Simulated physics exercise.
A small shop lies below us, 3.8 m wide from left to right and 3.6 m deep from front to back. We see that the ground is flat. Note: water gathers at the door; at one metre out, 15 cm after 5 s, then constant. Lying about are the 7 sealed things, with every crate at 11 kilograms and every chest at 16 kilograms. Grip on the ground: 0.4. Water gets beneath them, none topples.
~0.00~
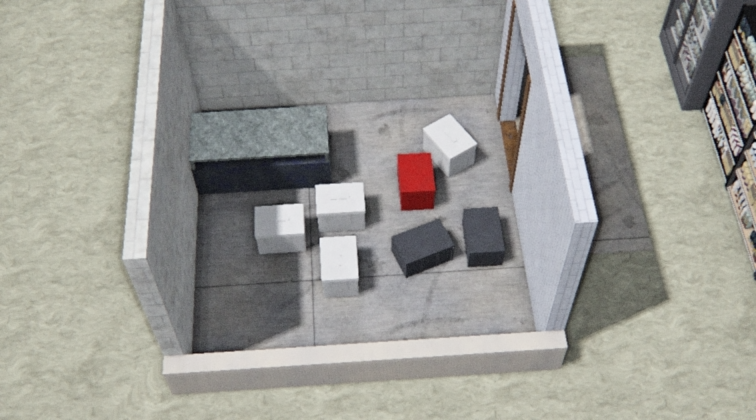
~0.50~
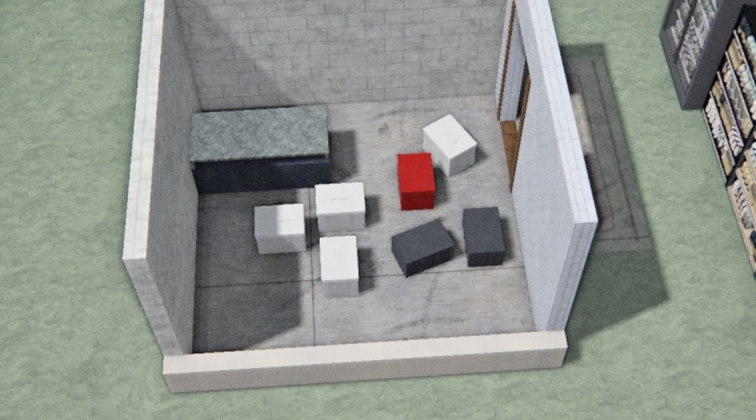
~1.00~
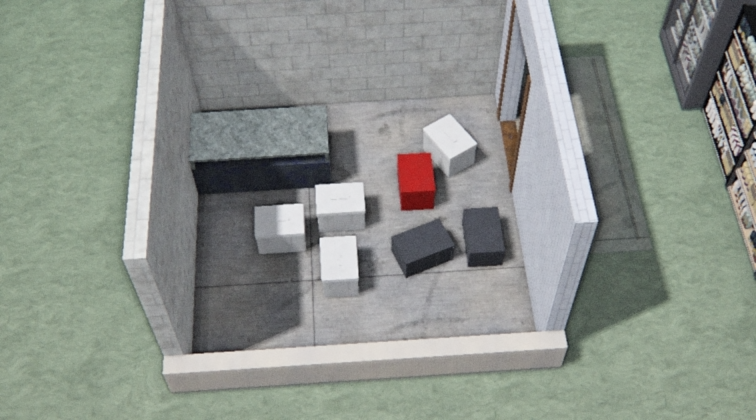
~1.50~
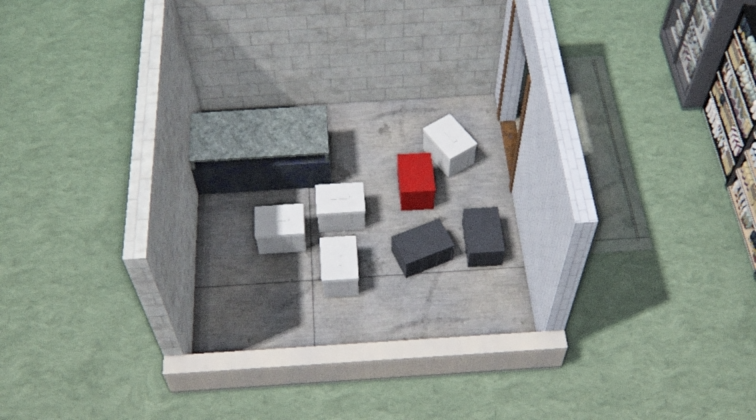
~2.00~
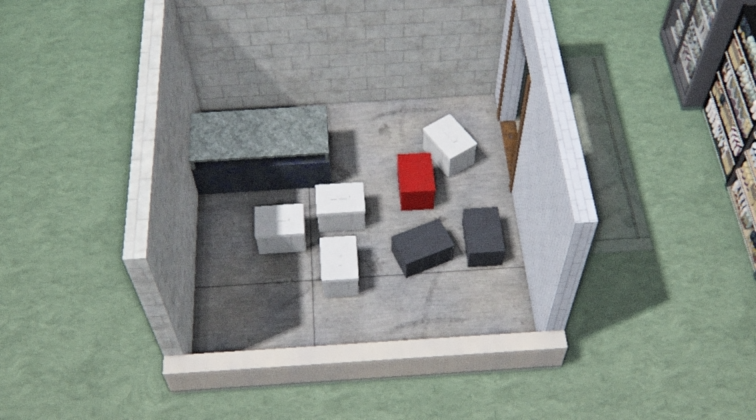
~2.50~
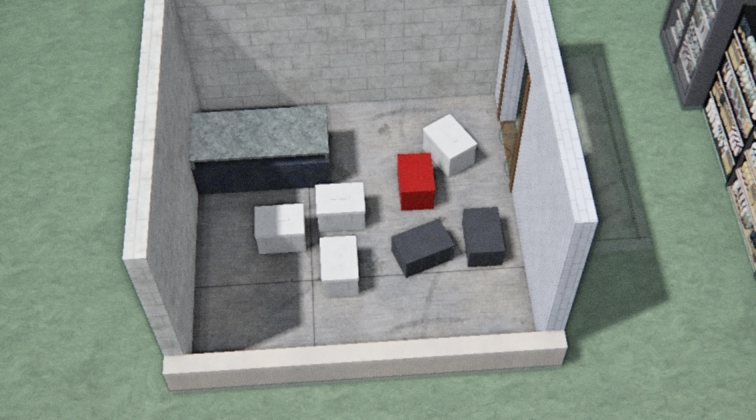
To begin with, a small roofless room seen from above holds a red box, four pale boxes and two dark ones near a long counter, with pale beige ground outside. The ground then turns green, and from there everything looks much the same, with none of the boxes moving.
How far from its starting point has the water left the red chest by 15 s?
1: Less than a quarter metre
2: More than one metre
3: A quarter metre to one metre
(2) More than one metre.
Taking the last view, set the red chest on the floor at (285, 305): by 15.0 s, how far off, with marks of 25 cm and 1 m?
By then it keeps its spot.
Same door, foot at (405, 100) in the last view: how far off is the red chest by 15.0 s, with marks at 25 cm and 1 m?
As for the red chest, it winds up a long way off.
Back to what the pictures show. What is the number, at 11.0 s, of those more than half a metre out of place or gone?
I count 2.
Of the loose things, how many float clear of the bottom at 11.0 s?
That would be 2 of them.
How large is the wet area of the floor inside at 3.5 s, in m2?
I'd estimate close to 0.5 m2.
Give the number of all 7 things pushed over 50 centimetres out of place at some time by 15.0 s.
That adds up to 4.
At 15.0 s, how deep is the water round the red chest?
About 6 cm.
After 3.5 s the red chest is near (416, 172), 0.0 m from its start, aground; 0 afloat.
After 6.8 s the red chest is near (403, 174), 0.2 m from its start, aground; 0 afloat.
After 11.0 s the red chest is near (379, 180), 0.4 m from its start, aground; 2 afloat.
After 15.0 s the red chest is near (424, 284), 1.5 m from its start, aground; 5 afloat.
